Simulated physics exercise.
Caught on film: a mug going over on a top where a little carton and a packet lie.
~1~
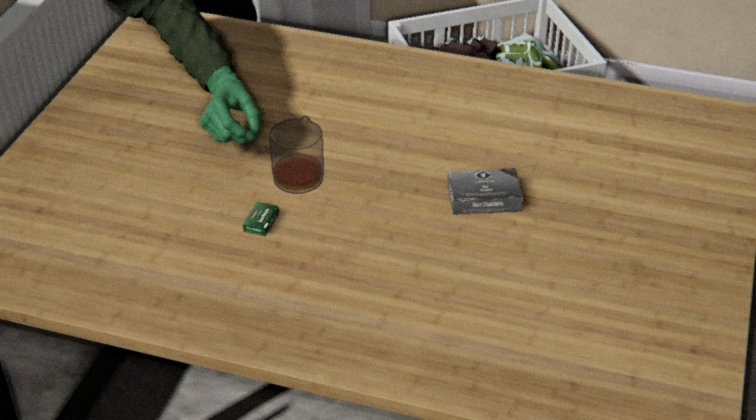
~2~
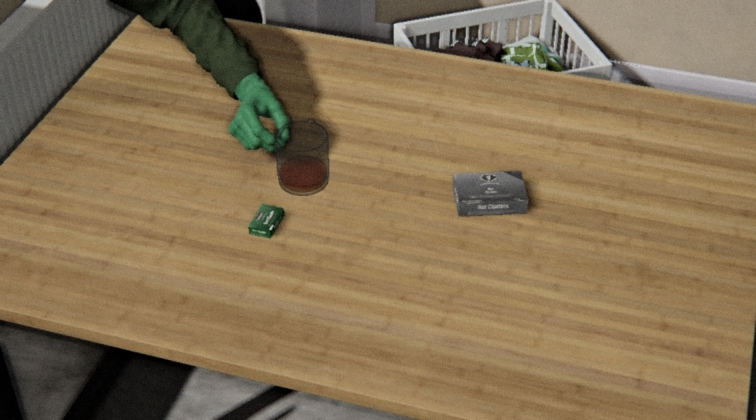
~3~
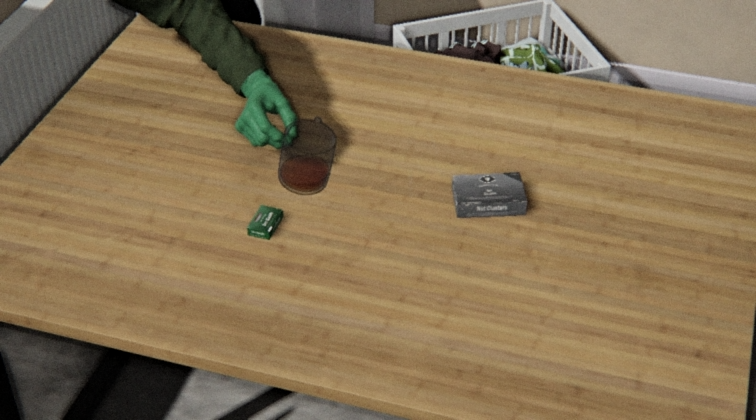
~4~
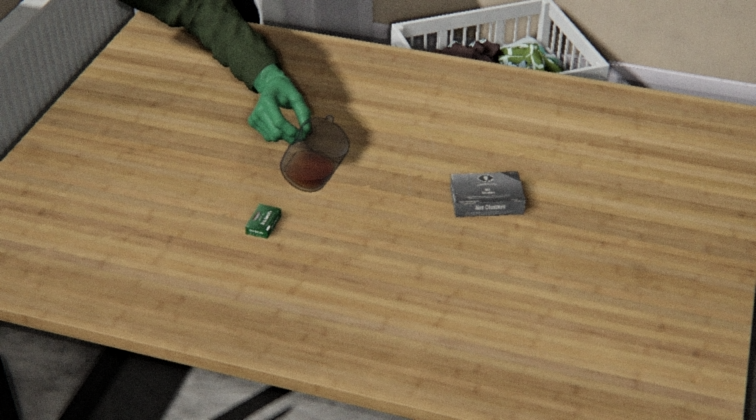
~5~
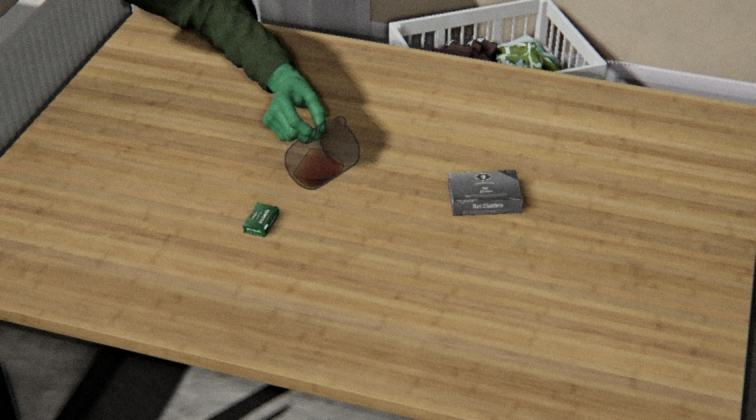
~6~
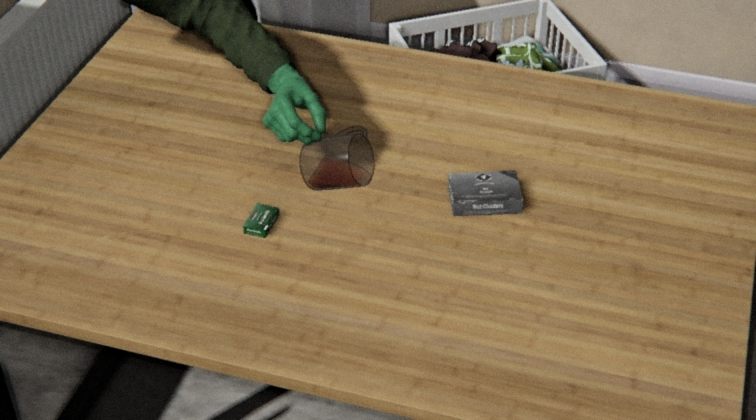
A green-gloved hand reached toward a see-through mug with a little reddish drink in it and pushed its upper part, tilting it steadily to the right, while a small green packet and a grey box stayed put.
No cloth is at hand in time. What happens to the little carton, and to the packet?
The little carton remains untouched and the packet ends up in the puddle.
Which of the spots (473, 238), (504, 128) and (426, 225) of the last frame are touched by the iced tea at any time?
In turn: Soaked, clear of it, soaked.
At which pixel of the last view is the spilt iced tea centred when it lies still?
Near (458, 229).
Shortly, the puddle covers about as much as a saucer; the little carton is still dry; the packet is soaking at its edge.
Then, the puddle covers about as much as a plate; the little carton is still dry; the packet is soaking at its edge.
At the finish, the puddle covers about as much as a plate; the little carton is still dry; the packet is soaking at its edge.
